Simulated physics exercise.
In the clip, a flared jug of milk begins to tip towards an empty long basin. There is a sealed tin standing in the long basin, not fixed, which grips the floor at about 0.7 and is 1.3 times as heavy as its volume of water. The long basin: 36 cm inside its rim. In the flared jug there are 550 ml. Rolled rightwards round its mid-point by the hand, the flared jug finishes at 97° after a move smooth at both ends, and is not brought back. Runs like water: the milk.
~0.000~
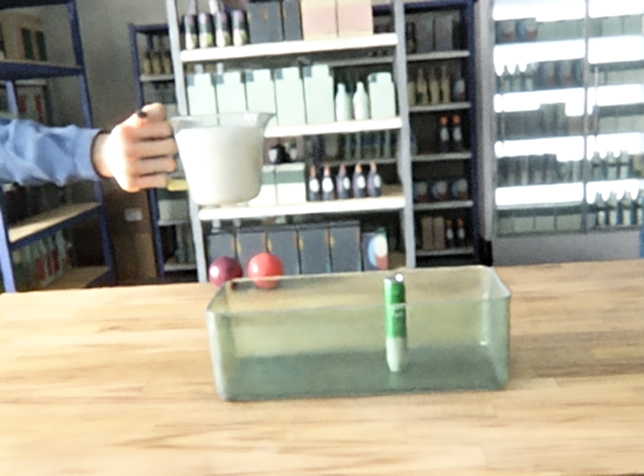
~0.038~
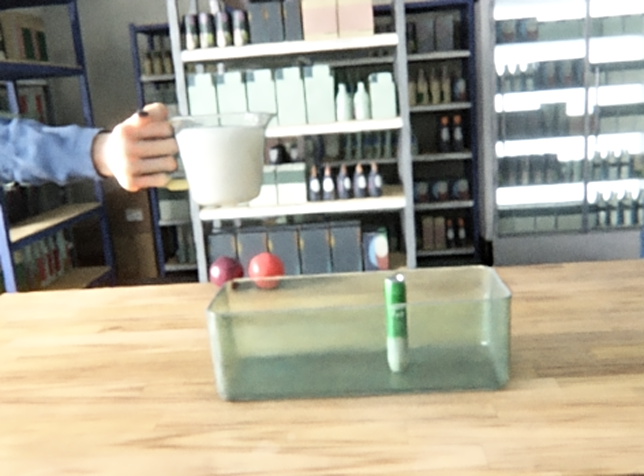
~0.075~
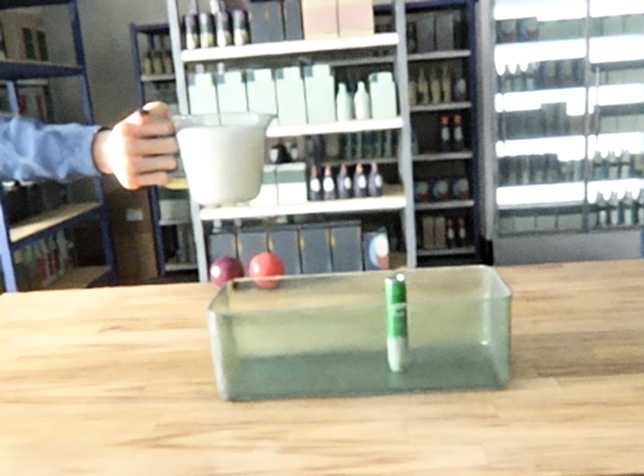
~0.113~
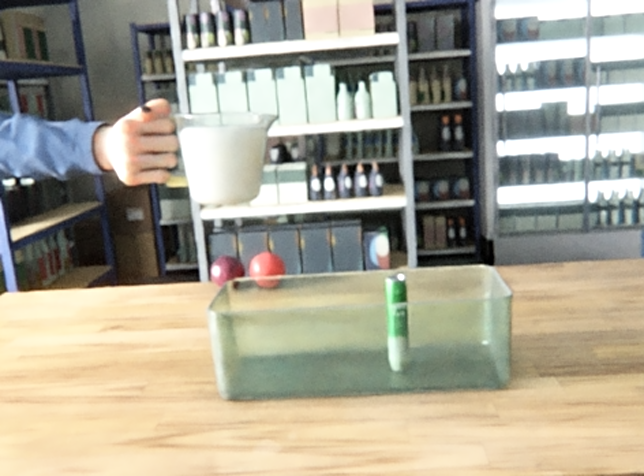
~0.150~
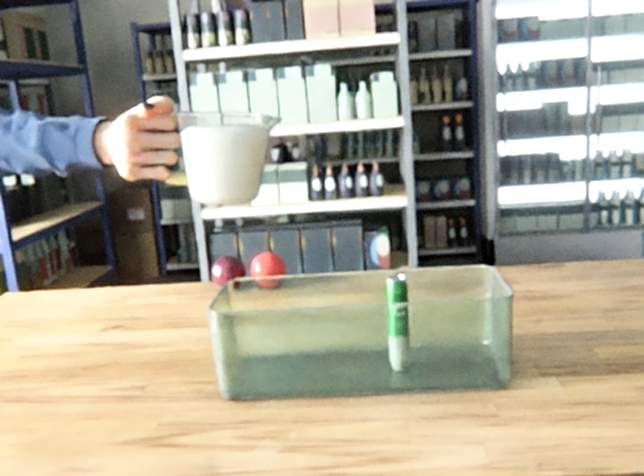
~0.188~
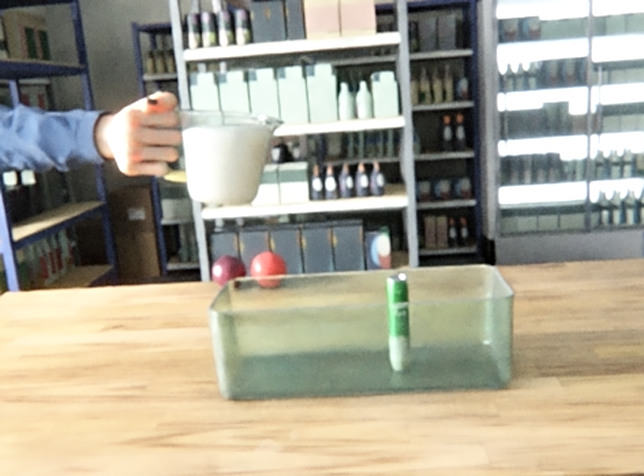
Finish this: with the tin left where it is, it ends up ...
It ends up standing.
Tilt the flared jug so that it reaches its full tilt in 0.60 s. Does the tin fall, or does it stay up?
It stays steady, then.
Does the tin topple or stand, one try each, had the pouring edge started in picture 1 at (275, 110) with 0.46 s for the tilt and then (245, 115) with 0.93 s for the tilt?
First it stays on its base; then it stays on its base.
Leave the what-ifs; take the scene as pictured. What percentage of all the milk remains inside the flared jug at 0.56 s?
74 %.
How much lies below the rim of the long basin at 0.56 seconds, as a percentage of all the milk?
3 %, more or less.
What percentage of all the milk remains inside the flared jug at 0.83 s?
20 in a hundred, give or take.
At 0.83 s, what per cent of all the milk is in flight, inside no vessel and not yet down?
Around 26 percent of the liquid.
Then, 0.56 s in, the tilt is 64° and 74 per cent is still to pour; the tin stands where it began.
Then, 0.83 s in, the tilt is 94° and 20 per cent is still to pour; the tin stands where it began.
Then, 1.12 s in, the tilt is 97° and 1 per cent is still to pour; the tin stands where it began.
Then, 1.43 s in, the tilt is 97° and 0 per cent is still to pour; the tin stands where it began.
Finally, the tin stands where it began.
